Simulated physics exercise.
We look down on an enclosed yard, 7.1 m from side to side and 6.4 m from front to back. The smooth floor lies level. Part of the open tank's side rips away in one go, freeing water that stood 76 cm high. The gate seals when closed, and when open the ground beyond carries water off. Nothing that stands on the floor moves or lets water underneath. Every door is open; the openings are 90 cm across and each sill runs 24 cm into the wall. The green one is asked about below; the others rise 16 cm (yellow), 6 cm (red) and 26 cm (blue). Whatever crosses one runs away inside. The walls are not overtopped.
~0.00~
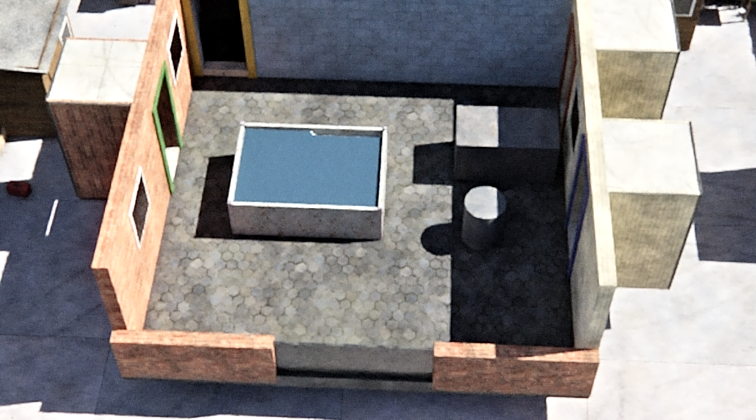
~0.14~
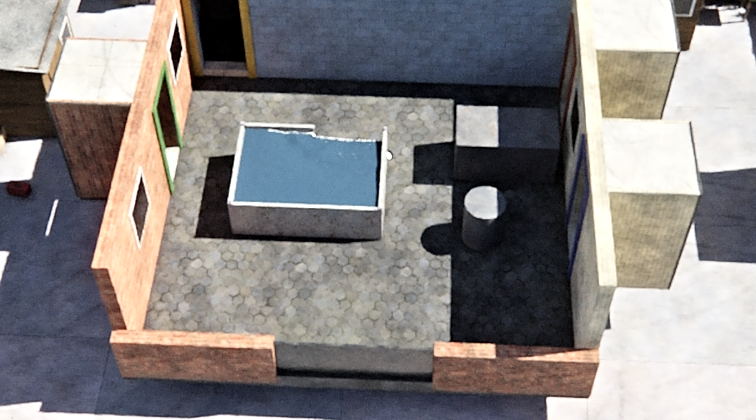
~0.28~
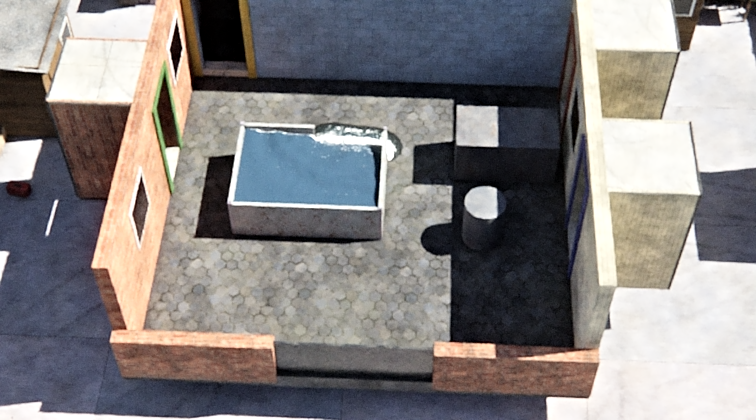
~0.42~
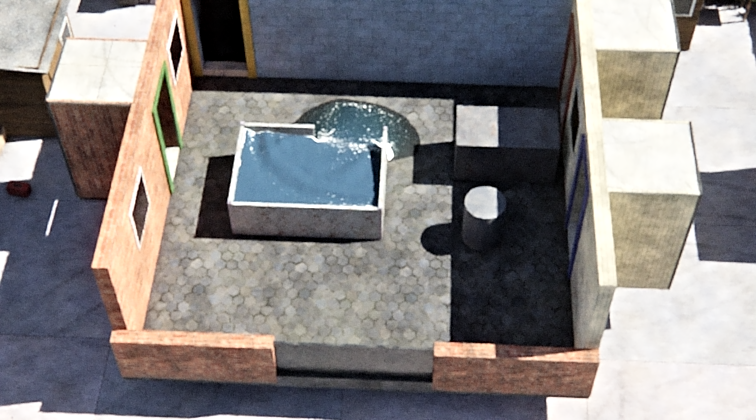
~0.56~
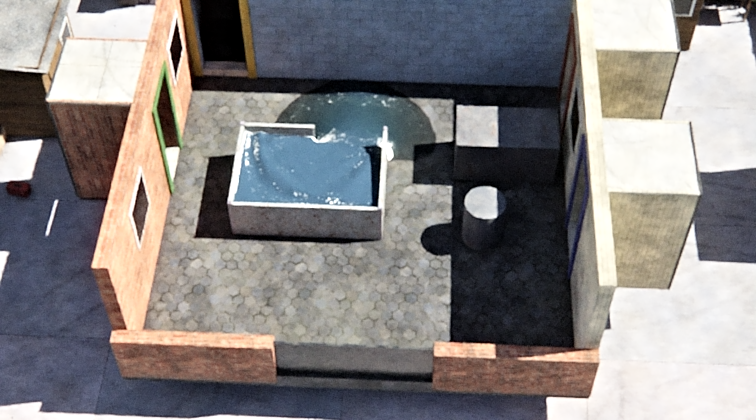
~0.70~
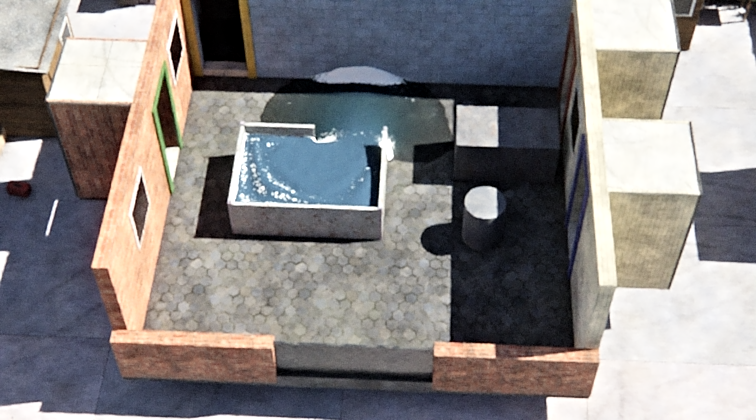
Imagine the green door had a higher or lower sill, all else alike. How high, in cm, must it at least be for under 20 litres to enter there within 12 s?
Close to 5.5 cm is just enough.
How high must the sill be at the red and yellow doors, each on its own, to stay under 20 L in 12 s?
Roughly 30 cm at red and 17 cm at yellow.
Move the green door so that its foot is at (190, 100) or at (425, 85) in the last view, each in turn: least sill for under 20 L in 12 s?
Roughly 22 and 28 cm.
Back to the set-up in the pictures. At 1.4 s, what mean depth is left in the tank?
Roughly 50 cm on average.
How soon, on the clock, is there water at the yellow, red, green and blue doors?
Arrival: Yellow 1.3 s, red 2.0 s, green 2.4 s, blue 3.4 s.
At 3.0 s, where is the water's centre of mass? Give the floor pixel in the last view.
At about (344, 146).
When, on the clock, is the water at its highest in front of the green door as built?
Near 3.2 s.
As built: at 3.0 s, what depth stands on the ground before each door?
In cm: Yellow 16, red 29, green 10, blue 0.
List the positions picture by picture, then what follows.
The first picture shows the open tank at (310, 168) is whole and still, 76 cm deep; the green door at (167, 132) is dry.
In the second picture, the front is at a hidden place, 0.3 m from the gap on the far side; 0.3 m2 of floor is wet, 76 cm left at the back.
In the third picture, the front is at (328, 126), 0.8 m from the gap on the far side; 1.1 m2 of floor is wet, 76 cm left at the back.
In the fourth picture, water pours out on the far side and has run 1.4 m, to (334, 103); about 9 cm deep outside, 75 cm at the back.
In the fifth picture, the front is at (345, 81), 2.0 m from the gap on the far side; 4.3 m2 of floor is wet, 67 cm left at the back.
In the sixth picture, water pours out on the far side and has run 2.1 m, to (413, 83); about 6 cm deep outside, 64 cm at the back; the green door at (167, 132), 3.2 m from the gap, is still 1.9 m from the nearest water.
After 1.4 s water covers 20 % of the floor, deepest (48 cm) near (369, 91); it has not reached the green door.
After 3.0 s water covers 35 % of the floor, deepest (36 cm) near (559, 139); 10 cm at the green door, 0 litres in over its 10 cm sill.
After 12.0 s water covers 100 % of the floor, deepest (11 cm) near (565, 257); 6 cm at the green door, 1 litre in over its 10 cm sill.
At the green door as built, the water arrived by 2.5 s and peaked near 11 cm at 3.2 s.
Run again over the same 12 s with other heights there, 28 litres in over 5 cm, 9 litres over 7 cm. The limit of 20 litres is kept from about 5.5 cm up.
